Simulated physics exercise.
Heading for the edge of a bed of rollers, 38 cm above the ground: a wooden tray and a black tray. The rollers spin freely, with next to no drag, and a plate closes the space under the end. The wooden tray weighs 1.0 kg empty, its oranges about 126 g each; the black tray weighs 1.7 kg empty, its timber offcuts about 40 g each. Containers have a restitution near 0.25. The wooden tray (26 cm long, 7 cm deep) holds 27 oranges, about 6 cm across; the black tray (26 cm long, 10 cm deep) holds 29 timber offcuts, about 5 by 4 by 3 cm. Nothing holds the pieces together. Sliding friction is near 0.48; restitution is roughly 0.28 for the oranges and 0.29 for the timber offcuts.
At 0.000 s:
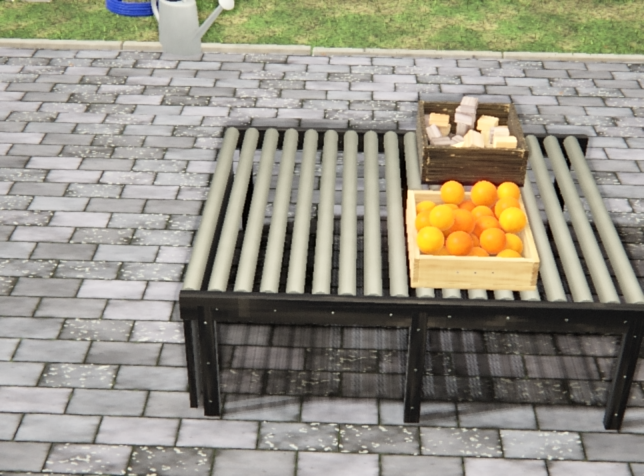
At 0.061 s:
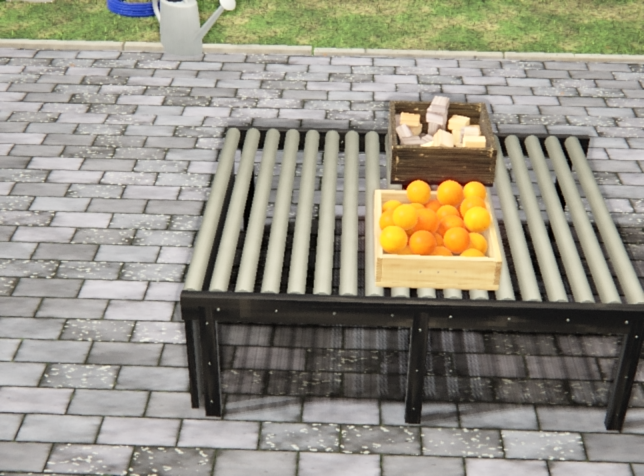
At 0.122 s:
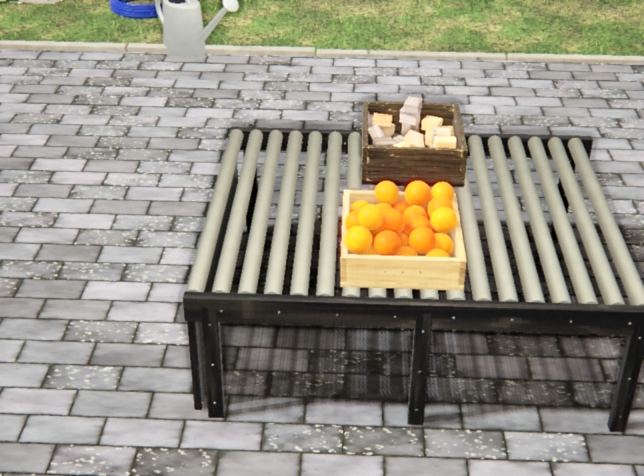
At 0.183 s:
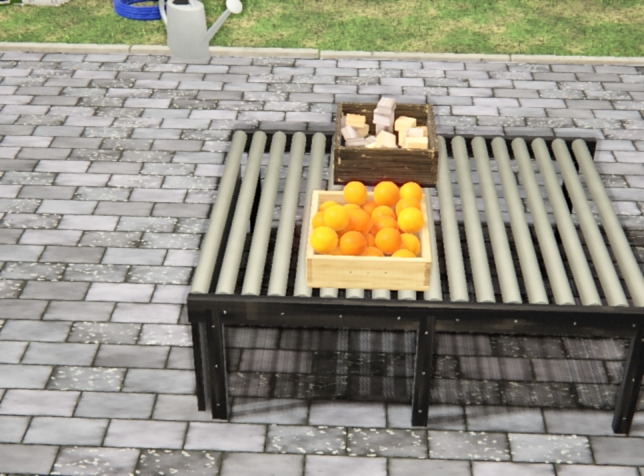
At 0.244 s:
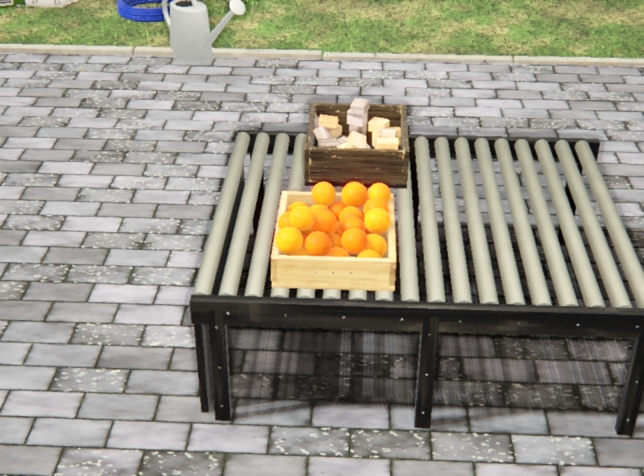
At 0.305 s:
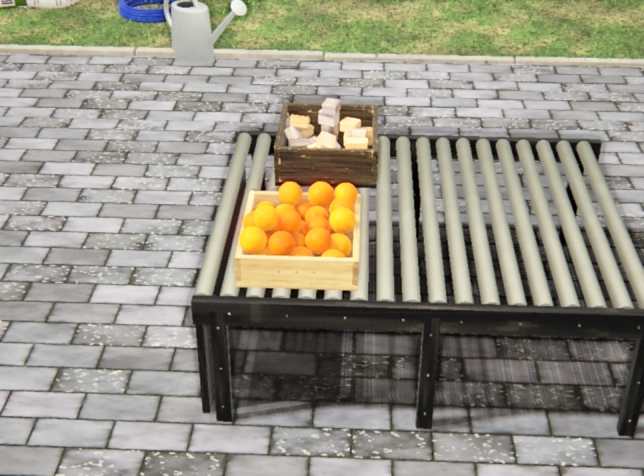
A wooden tray of oranges and a dark tray of pale chunks moved steadily left together across a bed of metal rollers on a paved yard, with a watering can standing near the grass behind.
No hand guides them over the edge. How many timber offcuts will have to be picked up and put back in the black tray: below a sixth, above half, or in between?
Under a sixth of the timber offcuts leave the black tray.
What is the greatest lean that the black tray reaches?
At most some 35°.
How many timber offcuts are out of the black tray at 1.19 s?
Roughly 1 of them.
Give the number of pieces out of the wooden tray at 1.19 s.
About: Wooden tray 8.
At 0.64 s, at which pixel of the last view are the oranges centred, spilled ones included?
Near (108, 250).
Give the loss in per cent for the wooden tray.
Wooden tray 30 per cent.
After 0.37 s, the overhang begins.
After 0.64 s, the wooden tray leans 18° with 0 of 27 out and the black tray leans 12° with 0 of 29 out.
After 0.84 s, the wooden tray leans 6° with 3 of 27 out and the black tray leans 20° with 0 of 29 out.
After 1.19 s, the wooden tray is level with 8 of 27 out and the black tray is level with 1 of 29 out.
Final count (at 1.51 s), the wooden tray is level with 9 of 27 out and the black tray is level with 1 of 29 out. Asked share, 1 of 29, 3 per cent.
